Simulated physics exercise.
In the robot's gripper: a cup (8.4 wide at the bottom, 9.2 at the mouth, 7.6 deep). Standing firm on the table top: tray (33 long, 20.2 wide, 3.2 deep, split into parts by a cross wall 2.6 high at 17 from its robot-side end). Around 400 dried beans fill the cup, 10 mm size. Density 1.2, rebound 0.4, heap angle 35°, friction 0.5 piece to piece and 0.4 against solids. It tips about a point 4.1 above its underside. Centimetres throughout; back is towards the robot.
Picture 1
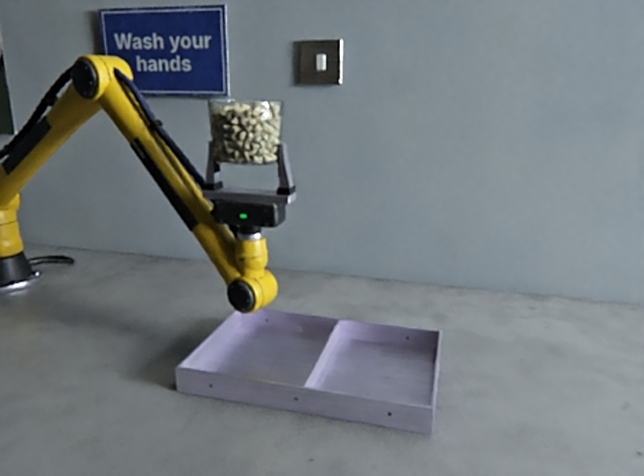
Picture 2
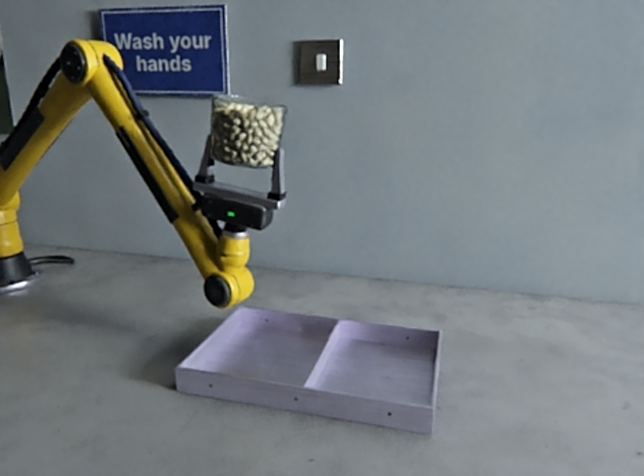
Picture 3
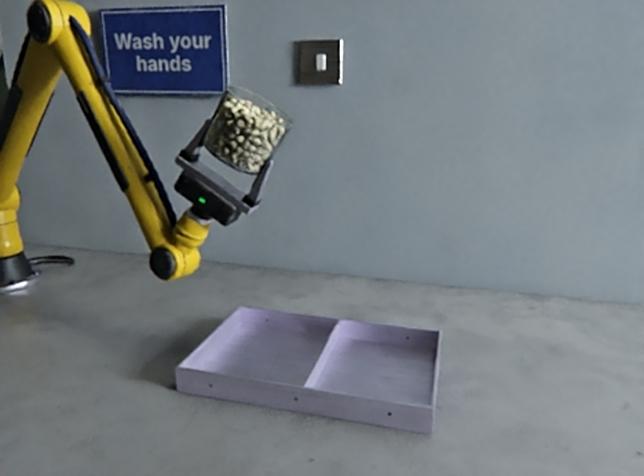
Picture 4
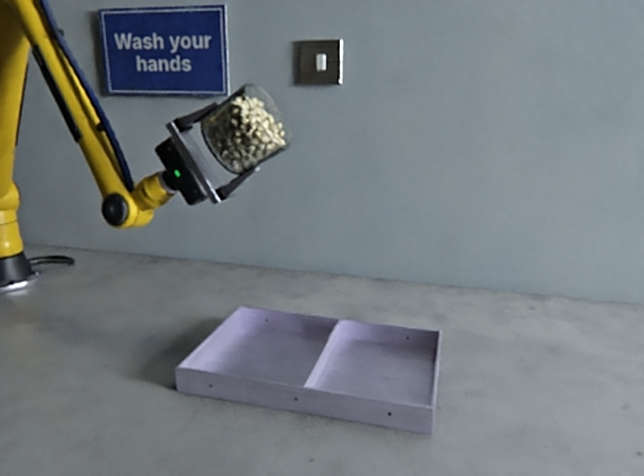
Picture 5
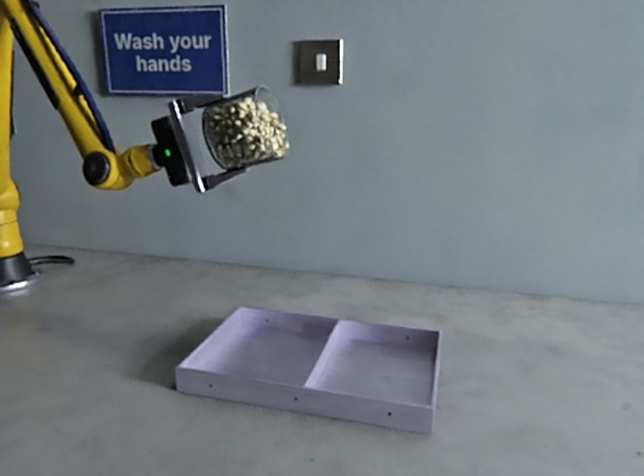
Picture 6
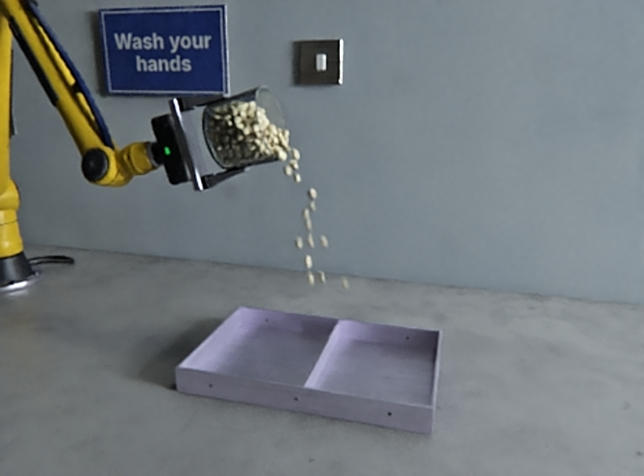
The video shows a yellow robot arm holding a clear cup of pale beans above a divided lilac tray, drawing back leftward as it tips the cup steeply to the right, and some beans pour out over the rim.
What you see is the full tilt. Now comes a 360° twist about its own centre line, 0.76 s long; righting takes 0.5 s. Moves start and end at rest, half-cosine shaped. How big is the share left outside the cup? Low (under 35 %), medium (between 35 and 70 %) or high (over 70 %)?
Answer: Low; under 35 % of the dried beans finish outside the cup.
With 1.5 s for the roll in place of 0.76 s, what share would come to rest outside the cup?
Then about 40 per cent.
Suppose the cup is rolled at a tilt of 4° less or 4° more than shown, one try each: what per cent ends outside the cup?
Some 20 and 35 per cent.
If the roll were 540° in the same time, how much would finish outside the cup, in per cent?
In that case some 25 per cent.
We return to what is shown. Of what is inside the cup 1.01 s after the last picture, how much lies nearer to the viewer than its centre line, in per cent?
Roughly 45 per cent.
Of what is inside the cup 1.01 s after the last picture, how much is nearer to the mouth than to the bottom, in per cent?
Roughly 40 per cent.
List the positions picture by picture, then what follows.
In the first frame, cup middle at (247, 133), upright; upper third of the load around (246, 118), from x 215 to 275, top at y 110; 398 in the cup.
In the second frame, cup middle at (247, 133), tipped 9°; upper third of the load around (245, 118), from x 215 to 280, top at y 110.
In the third frame, cup middle at (246, 132), tipped 33°; upper third of the load around (241, 118), from x 210 to 285, top at y 100.
In the fourth frame, cup middle at (245, 131), tipped 58°; upper third of the load around (242, 116), from x 210 to 280, top at y 95.
In the fifth frame, cup middle at (245, 131), tipped 74°; upper third of the load around (241, 116), from x 210 to 285, top at y 100.
In the sixth frame, cup middle at (245, 131), tipped 75°; upper third of the load around (240, 118), from x 210 to 345, top at y 105; 381 in the cup, 17 in flight or on a rim.
Then, 0.50 s later, tipped 75°, highest piece 38 above the table; 339 in the cup, 28 in the far-side part, 17 in the robot-side part, 1 on the table or floor, 13 in flight or on a rim.
Then, 1.01 s later, tipped 38°, highest piece 36 above the table; 298 in the cup, 56 in the far-side part, 35 in the robot-side part, 2 on the table or floor, 7 in flight or on a rim.
Then, 1.46 s later, upright, highest piece 37 above the table; 297 in the cup, 63 in the far-side part, 36 in the robot-side part, 2 on the table or floor.
Then, 2.16 s later, upright, highest piece 37 above the table; 297 in the cup, 64 in the far-side part, 35 in the robot-side part, 2 on the table or floor.
At rest, 297 in the cup, 64 in the far-side part, 35 in the robot-side part, 2 on the table or floor. That is 25 % outside the cup.
